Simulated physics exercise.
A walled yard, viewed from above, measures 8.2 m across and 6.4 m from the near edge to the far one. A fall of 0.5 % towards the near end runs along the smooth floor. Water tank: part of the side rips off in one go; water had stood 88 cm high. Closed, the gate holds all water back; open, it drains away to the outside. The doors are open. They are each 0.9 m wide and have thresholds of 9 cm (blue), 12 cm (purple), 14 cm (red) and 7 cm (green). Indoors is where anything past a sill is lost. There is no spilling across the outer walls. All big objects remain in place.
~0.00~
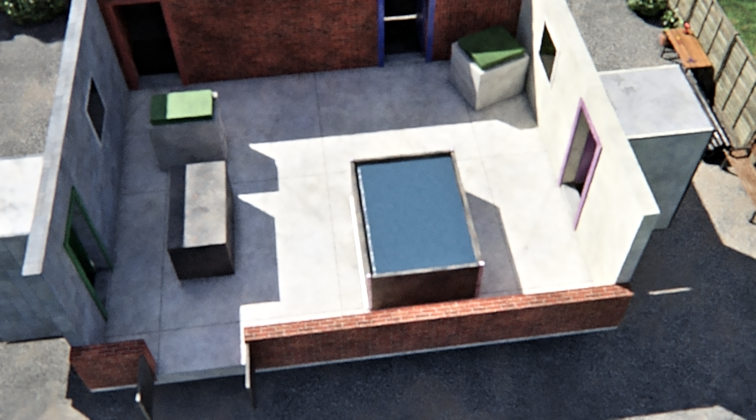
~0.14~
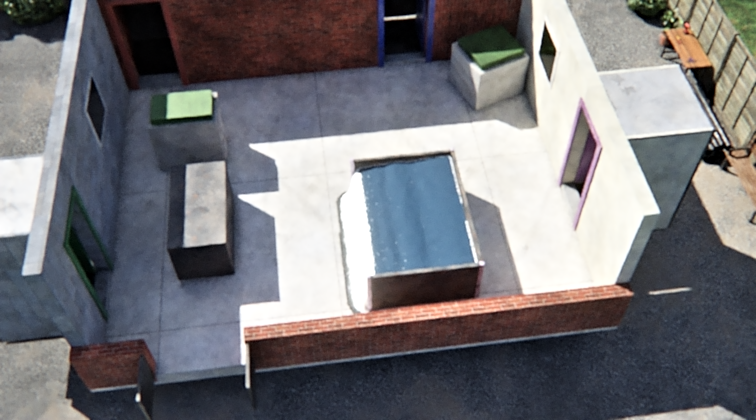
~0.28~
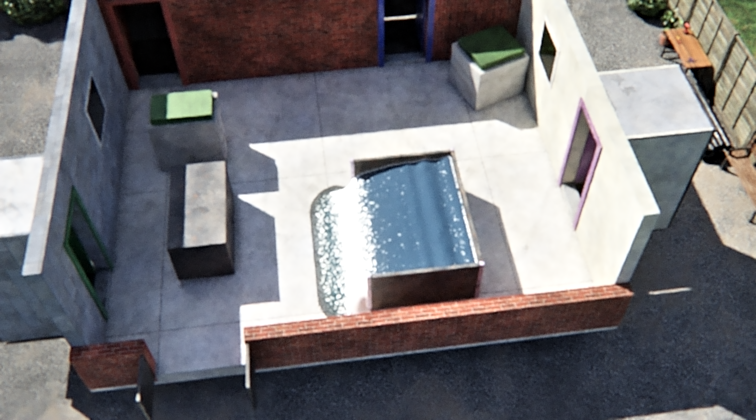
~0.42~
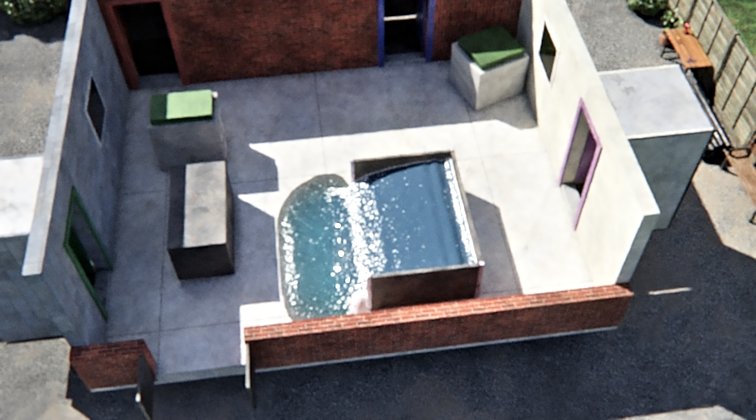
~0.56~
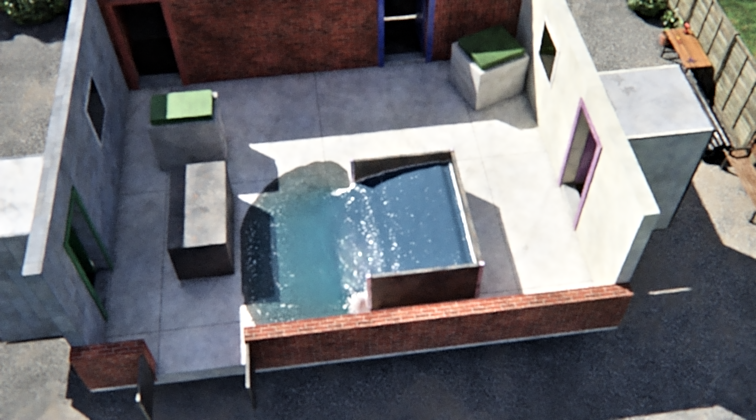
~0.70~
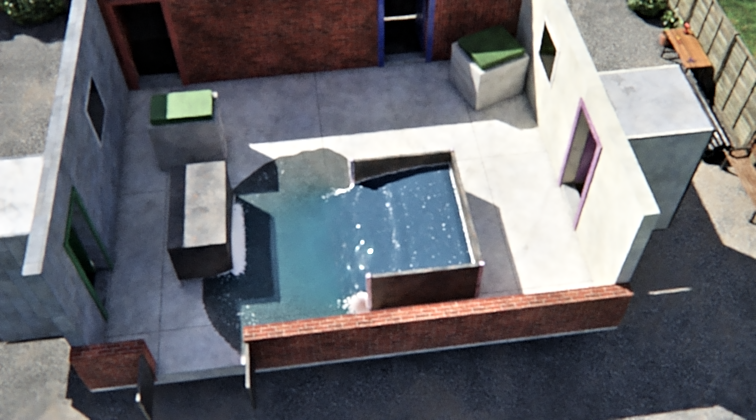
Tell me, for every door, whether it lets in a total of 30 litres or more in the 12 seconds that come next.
For every door: The blue door does not; the purple door does not; the red door does not; the green door does.
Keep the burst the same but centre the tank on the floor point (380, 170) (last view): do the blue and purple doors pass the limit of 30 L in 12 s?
Then: Blue under, purple below.
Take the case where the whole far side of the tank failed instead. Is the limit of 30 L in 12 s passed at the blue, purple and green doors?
Then it goes blue too high, purple fine, green fine.
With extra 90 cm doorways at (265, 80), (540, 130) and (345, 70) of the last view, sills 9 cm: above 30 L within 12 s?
So, in the order given, it's beyond the mark, then shy of the mark, then shy of the mark.
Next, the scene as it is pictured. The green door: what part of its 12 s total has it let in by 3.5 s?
Fraction in by then: Around 75 per cent.
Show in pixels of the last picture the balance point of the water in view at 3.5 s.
Near (263, 221).
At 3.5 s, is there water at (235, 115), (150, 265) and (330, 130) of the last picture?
Listed in sequence, the spots are drenched, drenched and drenched.
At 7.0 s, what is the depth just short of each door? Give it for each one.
Door by door in cm, blue shows 6, purple shows 0, red shows 12, green shows 7.
After 1.4 s water covers 30 % of the floor and is deepest (56 cm) near (248, 258); blue door not reached, purple door not reached, red door not reached, green door 9 cm at the sill, 15 L in.
After 2.2 s water covers 40 % of the floor and is deepest (54 cm) near (103, 367); blue door not reached, purple door not reached, red door not reached, green door 21 cm at the sill, 54 L in.
After 3.5 s water covers 60 % of the floor and is deepest (40 cm) near (178, 172); blue door 2 cm at the sill, 0 L in, purple door not reached, red door 7 cm at the sill, 0 L in, green door 14 cm at the sill, 106 L in.
After 7.0 s water covers 90 % of the floor and is deepest (16 cm) near (122, 164); blue door 6 cm at the sill, 0 L in, purple door not reached, red door 12 cm at the sill, 6 L in, green door 7 cm at the sill, 141 L in.
After 12.0 s water covers 100 % of the floor and is deepest (13 cm) near (503, 320); blue door 6 cm at the sill, 1 L in, purple door 8 cm at the sill, 0 L in, red door 3 cm at the sill, 7 L in, green door 6 cm at the sill, 143 L in.
